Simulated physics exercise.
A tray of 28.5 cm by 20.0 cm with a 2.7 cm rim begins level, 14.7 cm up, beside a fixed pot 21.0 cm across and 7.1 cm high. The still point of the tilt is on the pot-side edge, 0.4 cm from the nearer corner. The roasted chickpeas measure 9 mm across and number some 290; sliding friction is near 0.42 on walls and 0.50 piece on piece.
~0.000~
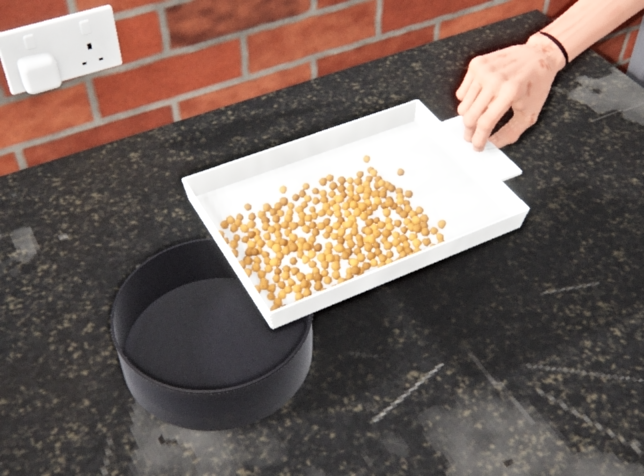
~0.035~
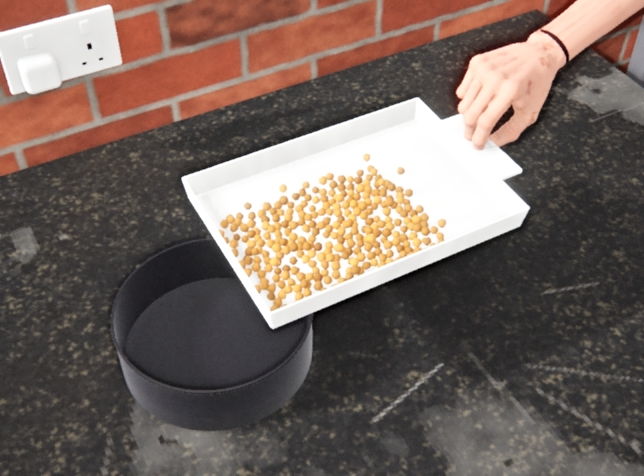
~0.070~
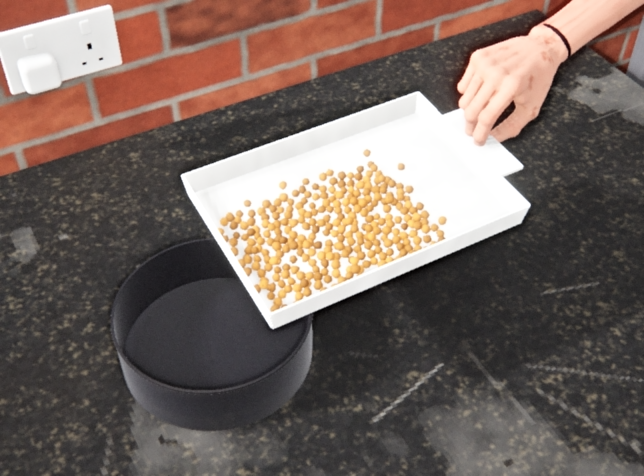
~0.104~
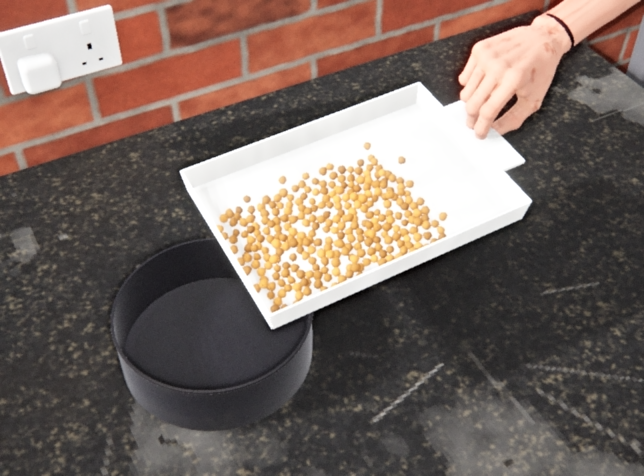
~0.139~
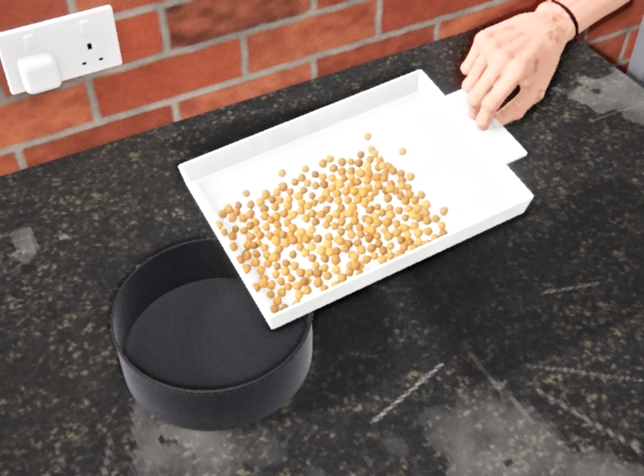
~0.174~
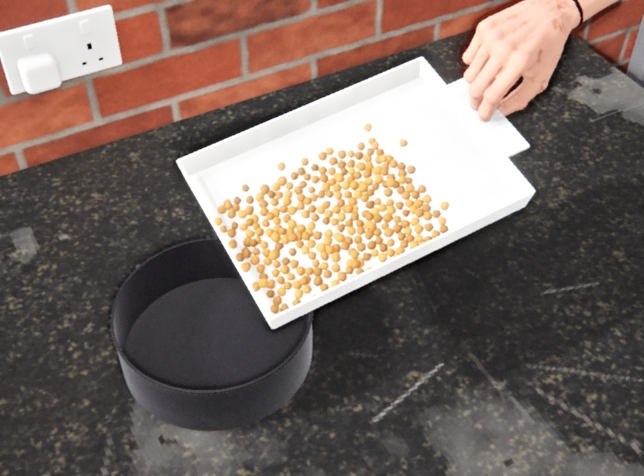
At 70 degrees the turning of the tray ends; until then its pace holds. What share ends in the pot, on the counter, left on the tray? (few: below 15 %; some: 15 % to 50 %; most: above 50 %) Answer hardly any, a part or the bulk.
Pot hardly any, counter hardly any, tray the bulk.
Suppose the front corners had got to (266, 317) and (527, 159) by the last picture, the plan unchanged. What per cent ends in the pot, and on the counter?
Pot 5, counter 30.
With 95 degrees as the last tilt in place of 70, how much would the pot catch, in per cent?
In that case some 0 per cent.
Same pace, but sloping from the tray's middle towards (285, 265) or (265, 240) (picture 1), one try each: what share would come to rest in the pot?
Some 0 and 5 per cent.
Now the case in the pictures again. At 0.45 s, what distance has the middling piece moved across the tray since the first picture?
Roughly 2 cm.
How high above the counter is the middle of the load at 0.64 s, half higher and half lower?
Some 24 cm.
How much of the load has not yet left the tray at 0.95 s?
About 100 per cent.
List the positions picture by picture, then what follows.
Tray tilt 0 degrees, front corners at (272, 309) and (523, 208); middle of the pieces at (335, 236); pot at (213, 309), in the first frame.
Tray tilt 1 degrees, front corners at (272, 309) and (524, 207); middle of the pieces at (335, 236), in the second frame.
Tray tilt 2 degrees, front corners at (271, 310) and (524, 204); middle of the pieces at (335, 234), in the third frame.
Tray tilt 5 degrees, front corners at (271, 311) and (526, 200), lowest corner left front; middle of the pieces at (335, 230), in the fourth frame.
Tray tilt 8 degrees, front corners at (271, 313) and (527, 195), lowest corner left front; middle of the pieces at (335, 226), in the fifth frame.
Tray tilt 12 degrees, front corners at (271, 315) and (529, 190), lowest corner left front; middle of the pieces at (335, 222); pot at (213, 309). Its pace works out near 105 degrees a second, in the sixth frame.
After 0.45 s, tilt 40 degrees; the tray holds 100 %, the pot 0 %.
Then, at 0.64 s, tilt 60 degrees; the tray holds 100 %, the pot 0 %.
After 0.95 s, tilt 70 degrees; the tray holds 100 %, the pot 0 %.
By 1.7 s all is still; pot 0 %, counter 5 %, tray 95 %.
